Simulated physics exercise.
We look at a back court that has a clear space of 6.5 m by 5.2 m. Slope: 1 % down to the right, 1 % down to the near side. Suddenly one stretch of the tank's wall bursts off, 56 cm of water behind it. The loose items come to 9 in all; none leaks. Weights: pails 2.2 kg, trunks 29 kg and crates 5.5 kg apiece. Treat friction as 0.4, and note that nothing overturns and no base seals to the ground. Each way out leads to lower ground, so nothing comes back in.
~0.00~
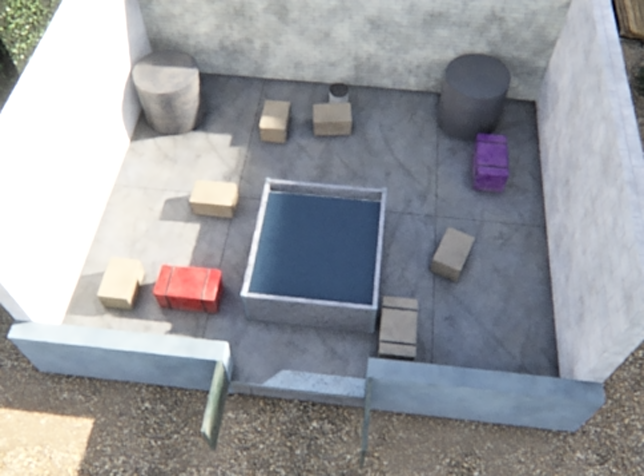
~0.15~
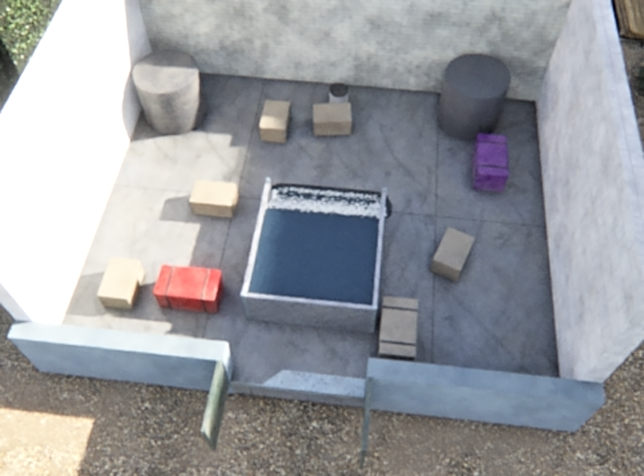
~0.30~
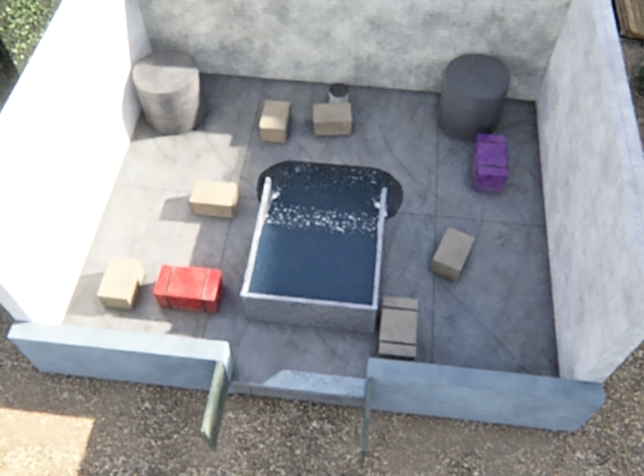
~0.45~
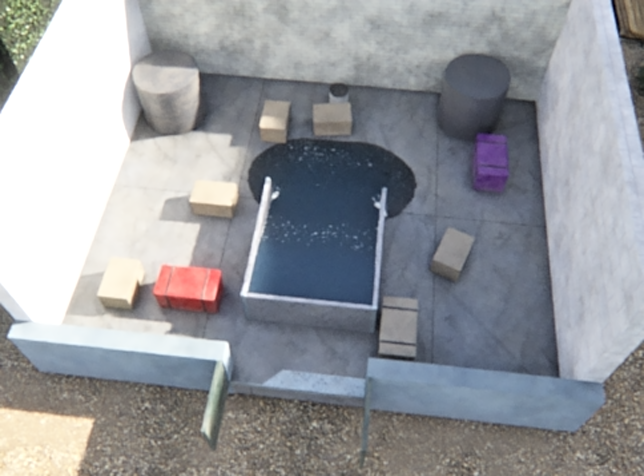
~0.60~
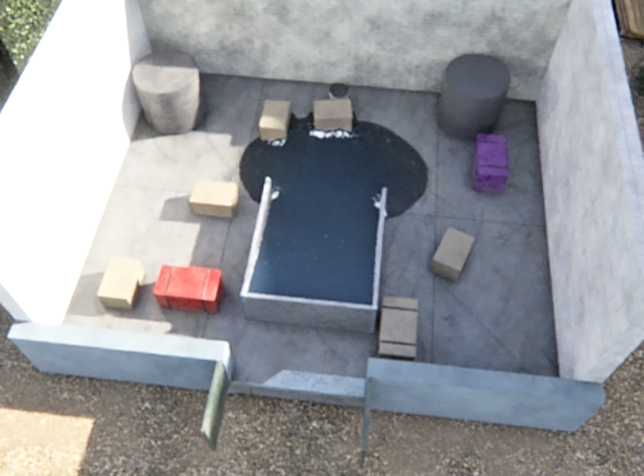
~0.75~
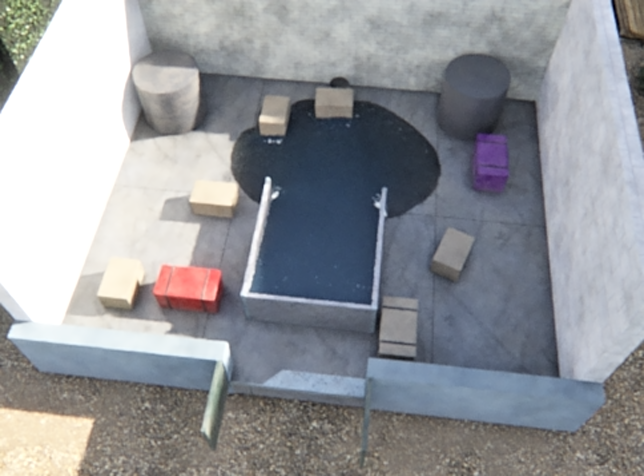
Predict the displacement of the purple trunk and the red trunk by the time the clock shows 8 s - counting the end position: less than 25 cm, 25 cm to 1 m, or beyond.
In the end, the purple trunk has shifted partway and the red trunk is essentially where it was.
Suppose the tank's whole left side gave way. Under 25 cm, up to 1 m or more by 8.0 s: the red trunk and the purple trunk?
Red trunk: Washed well away; purple trunk: Roughly where it was.
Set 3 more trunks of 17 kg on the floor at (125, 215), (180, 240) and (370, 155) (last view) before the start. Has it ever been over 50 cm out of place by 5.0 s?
First inside the limit, then inside the limit, then outside the limit.
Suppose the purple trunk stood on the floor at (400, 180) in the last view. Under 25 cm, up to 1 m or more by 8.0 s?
As it turns out, it is swept away.
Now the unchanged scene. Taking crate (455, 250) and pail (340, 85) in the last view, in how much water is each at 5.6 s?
Depth approx. 2 cm / 8 cm.
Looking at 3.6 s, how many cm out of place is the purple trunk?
Shift by then: About 20 cm.
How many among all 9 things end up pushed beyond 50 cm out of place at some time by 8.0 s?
Answer: 7.
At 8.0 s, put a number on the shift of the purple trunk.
Roughly 60 centimetres.
After 1.6 s the purple trunk is near (492, 154), 0.0 m from its start, aground; the red trunk is near (187, 282), 0.0 m from its start, aground; 0 of 9 are out; 3 afloat.
After 3.6 s the purple trunk is near (504, 157), 0.2 m from its start, aground; the red trunk is near (187, 282), 0.0 m from its start, aground; 0 of 9 are out; 3 afloat.
After 5.6 s the purple trunk is near (535, 171), 0.7 m from its start, aground; the red trunk is near (187, 282), 0.0 m from its start, aground; 0 of 9 are out; 3 afloat.
After 8.0 s the purple trunk is near (535, 171), 0.7 m from its start, aground; the red trunk is near (187, 282), 0.0 m from its start, aground; 0 of 9 are out; 6 afloat.
